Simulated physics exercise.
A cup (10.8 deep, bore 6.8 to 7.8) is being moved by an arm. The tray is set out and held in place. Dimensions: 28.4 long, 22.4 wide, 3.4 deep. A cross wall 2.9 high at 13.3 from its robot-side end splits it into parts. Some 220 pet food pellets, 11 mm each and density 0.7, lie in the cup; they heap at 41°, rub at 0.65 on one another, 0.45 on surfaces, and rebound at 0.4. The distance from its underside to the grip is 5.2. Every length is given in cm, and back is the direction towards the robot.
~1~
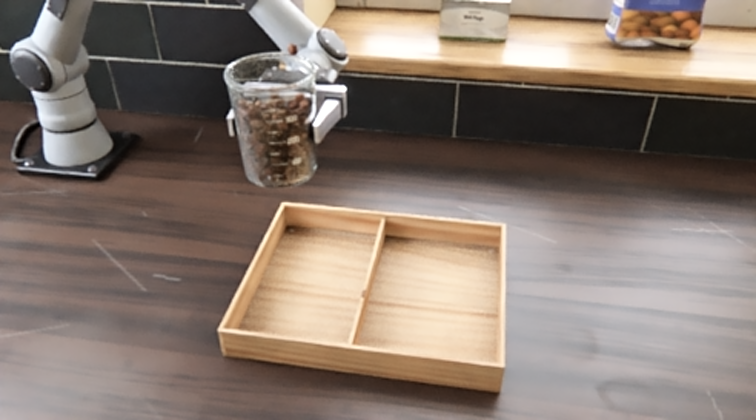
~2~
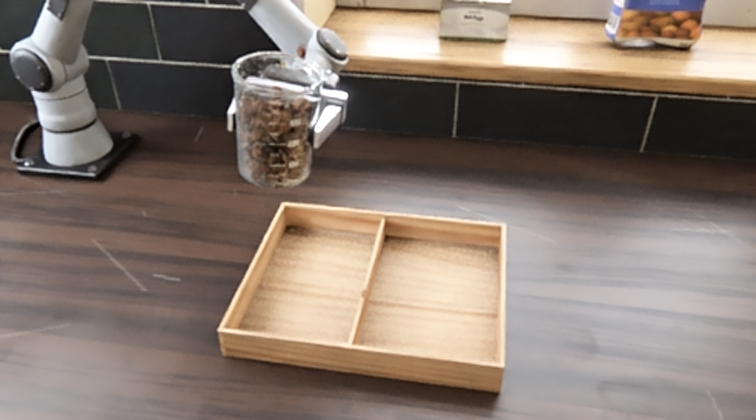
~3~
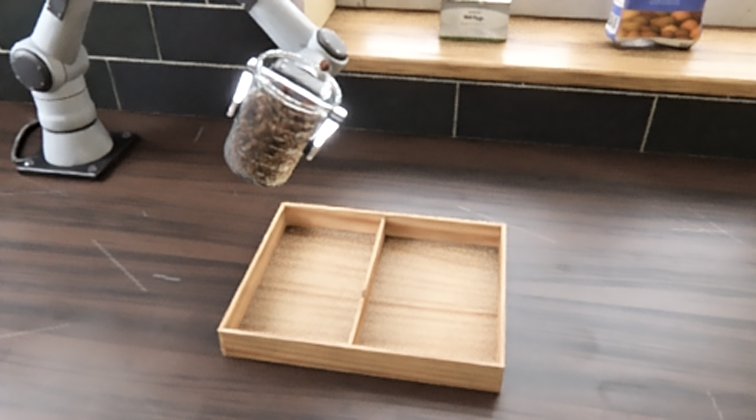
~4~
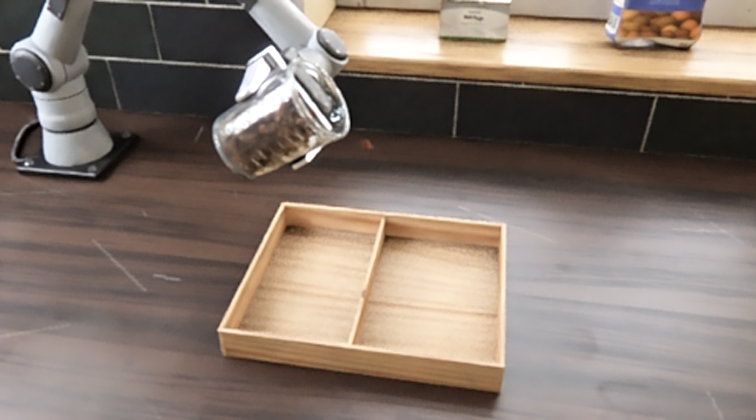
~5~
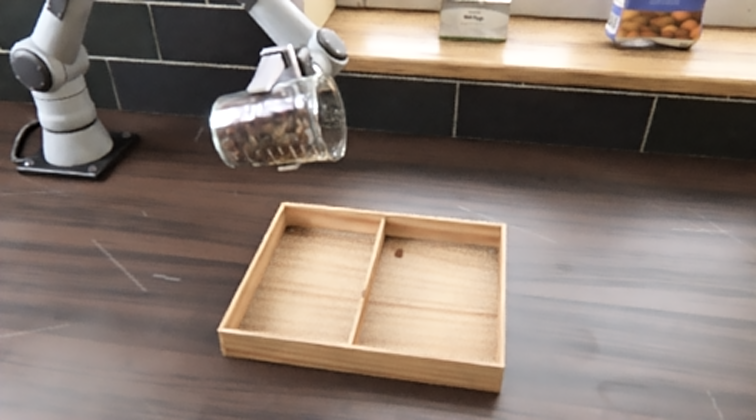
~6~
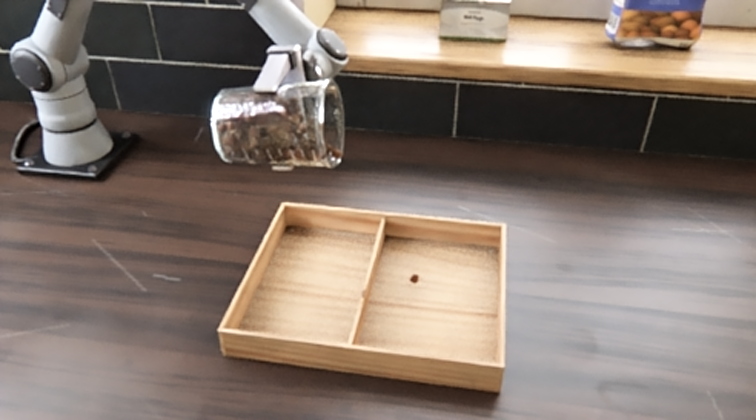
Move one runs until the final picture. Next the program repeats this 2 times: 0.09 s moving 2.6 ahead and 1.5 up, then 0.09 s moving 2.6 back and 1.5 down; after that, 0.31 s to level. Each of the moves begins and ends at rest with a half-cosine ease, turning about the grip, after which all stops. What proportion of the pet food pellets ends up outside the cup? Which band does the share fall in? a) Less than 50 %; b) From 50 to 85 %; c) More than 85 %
From 50 to 85 % (b).
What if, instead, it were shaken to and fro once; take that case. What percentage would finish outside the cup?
Then about 40 per cent.
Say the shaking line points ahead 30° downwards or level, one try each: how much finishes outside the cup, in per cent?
About 20 and 45 per cent.
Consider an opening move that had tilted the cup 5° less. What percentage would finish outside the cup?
It would be near 50 per cent.
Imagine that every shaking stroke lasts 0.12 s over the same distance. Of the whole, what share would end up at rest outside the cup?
About 40 per cent, then.
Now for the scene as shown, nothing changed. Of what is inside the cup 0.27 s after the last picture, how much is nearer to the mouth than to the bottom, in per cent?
Around 70 percent.
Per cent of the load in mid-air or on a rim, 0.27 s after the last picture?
My guess is some 24 in a hundred.
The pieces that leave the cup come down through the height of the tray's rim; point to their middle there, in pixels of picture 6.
(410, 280).
Then, 0.27 s after the last picture, tilted 84° forward, highest piece 25 above the table; 146 in the cup, 19 in the far-side part, 53 in flight or on a rim.
Then, 0.54 s after the last picture, tilted 33° forward, highest piece 26 above the table; 139 in the far-side part, 68 in the cup, 6 in the robot-side part, 2 on the table or floor, 3 in flight or on a rim.
Then, 0.87 s after the last picture, level, highest piece 20 above the table; 143 in the far-side part, 67 in the cup, 6 in the robot-side part, 2 on the table or floor.
Then, 1.92 s after the last picture, level, highest piece 20 above the table; 143 in the far-side part, 67 in the cup, 6 in the robot-side part, 2 on the table or floor.
Final count, 143 in the far-side part, 67 in the cup, 6 in the robot-side part, 2 on the table or floor. That is 69 % outside the cup.
